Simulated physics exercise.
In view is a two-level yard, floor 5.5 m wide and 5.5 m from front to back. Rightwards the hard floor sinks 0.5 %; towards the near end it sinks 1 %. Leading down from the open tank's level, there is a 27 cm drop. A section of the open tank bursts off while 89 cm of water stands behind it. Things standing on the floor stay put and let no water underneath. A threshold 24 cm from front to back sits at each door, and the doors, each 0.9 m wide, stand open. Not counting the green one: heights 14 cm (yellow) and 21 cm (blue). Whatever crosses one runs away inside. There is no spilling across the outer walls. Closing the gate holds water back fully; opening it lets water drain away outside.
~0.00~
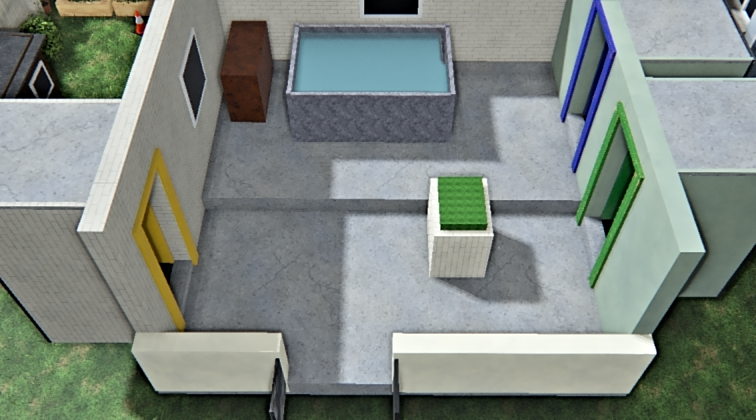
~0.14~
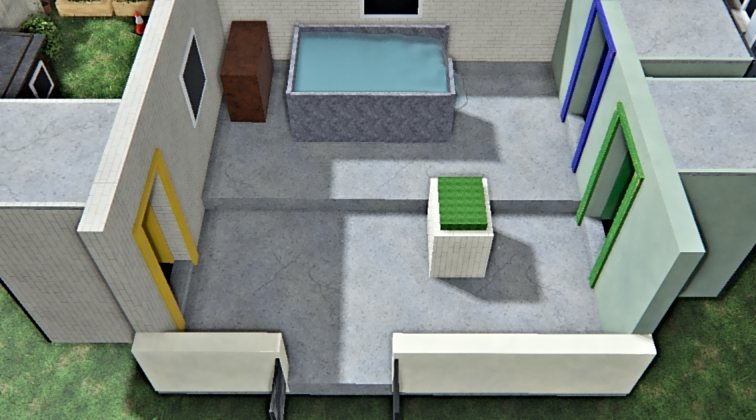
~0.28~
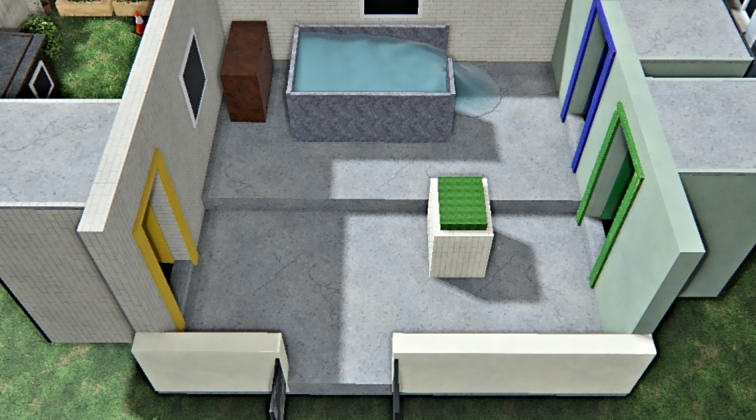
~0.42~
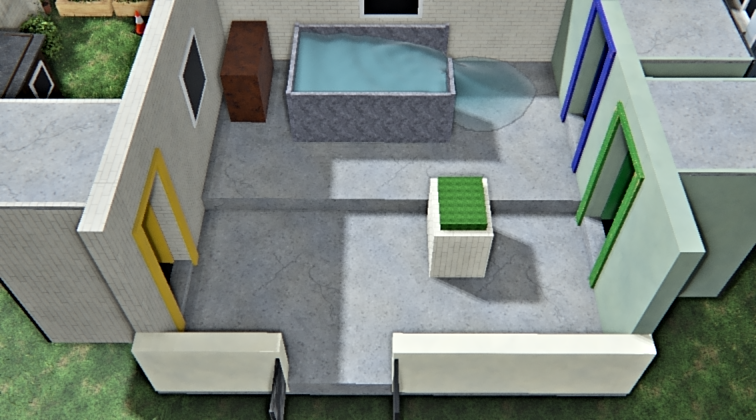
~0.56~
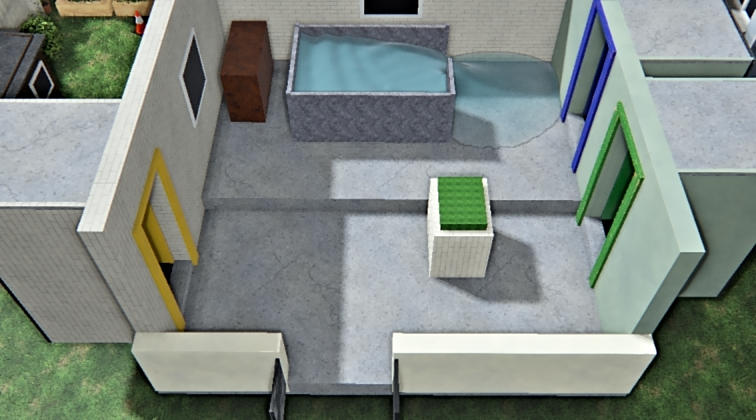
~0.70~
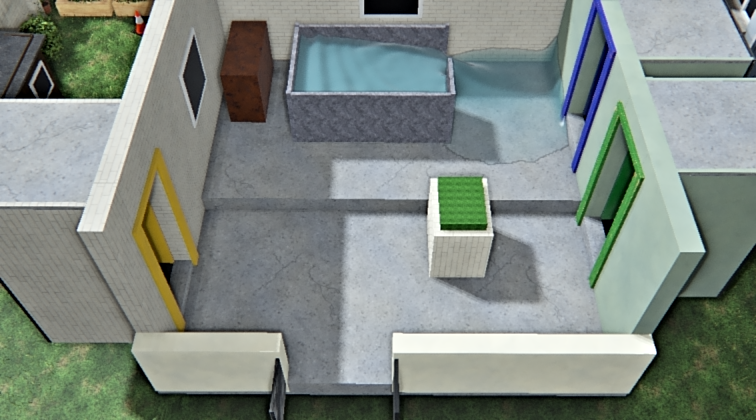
Water in a raised stone tank at the back of a walled yard starts slipping out at its right end. It spreads over the grey floor in a widening, rounded sheet, reaching the right wall near the blue door, then creeps forward along the upper level while the lower level stays dry.
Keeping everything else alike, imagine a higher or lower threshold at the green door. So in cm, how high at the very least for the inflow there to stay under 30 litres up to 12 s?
At least 9.5 cm or so.
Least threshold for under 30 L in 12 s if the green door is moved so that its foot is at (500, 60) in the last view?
Around 32 cm would do it.
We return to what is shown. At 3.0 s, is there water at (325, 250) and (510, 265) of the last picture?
In order: Spared and submerged.
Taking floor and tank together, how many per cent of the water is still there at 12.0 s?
Around 82 in a hundred parts remain.
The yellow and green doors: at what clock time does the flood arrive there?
Yellow door 4.5 seconds, green door 1.3 seconds.
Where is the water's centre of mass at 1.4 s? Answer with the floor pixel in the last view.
Around (420, 102).
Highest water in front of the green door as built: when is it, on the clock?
Some 12.0 s, more or less.
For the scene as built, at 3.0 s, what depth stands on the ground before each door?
The yellow door has 0 cm, the green door 10 cm and the blue door 23 cm.
After 1.4 s water covers 20 % of the floor, deepest (69 cm) near (548, 72); 4 cm at the green door, 0 litres in over its 23 cm threshold.
After 3.0 s water covers 45 % of the floor, deepest (44 cm) near (518, 366); 10 cm at the green door, 0 litres in over its 23 cm threshold.
After 12.0 s water covers 85 % of the floor, deepest (20 cm) near (432, 366); 13 cm at the green door, 0 litres in over its 23 cm threshold.
At the green door as built, the water arrived by 1.4 s and peaked near 13 cm at 12.0 s.
With a threshold of 8 cm, 46 litres would have come in within the 12 s; with 11 cm, 19 litres. So under 30 litres takes about 9.5 cm.
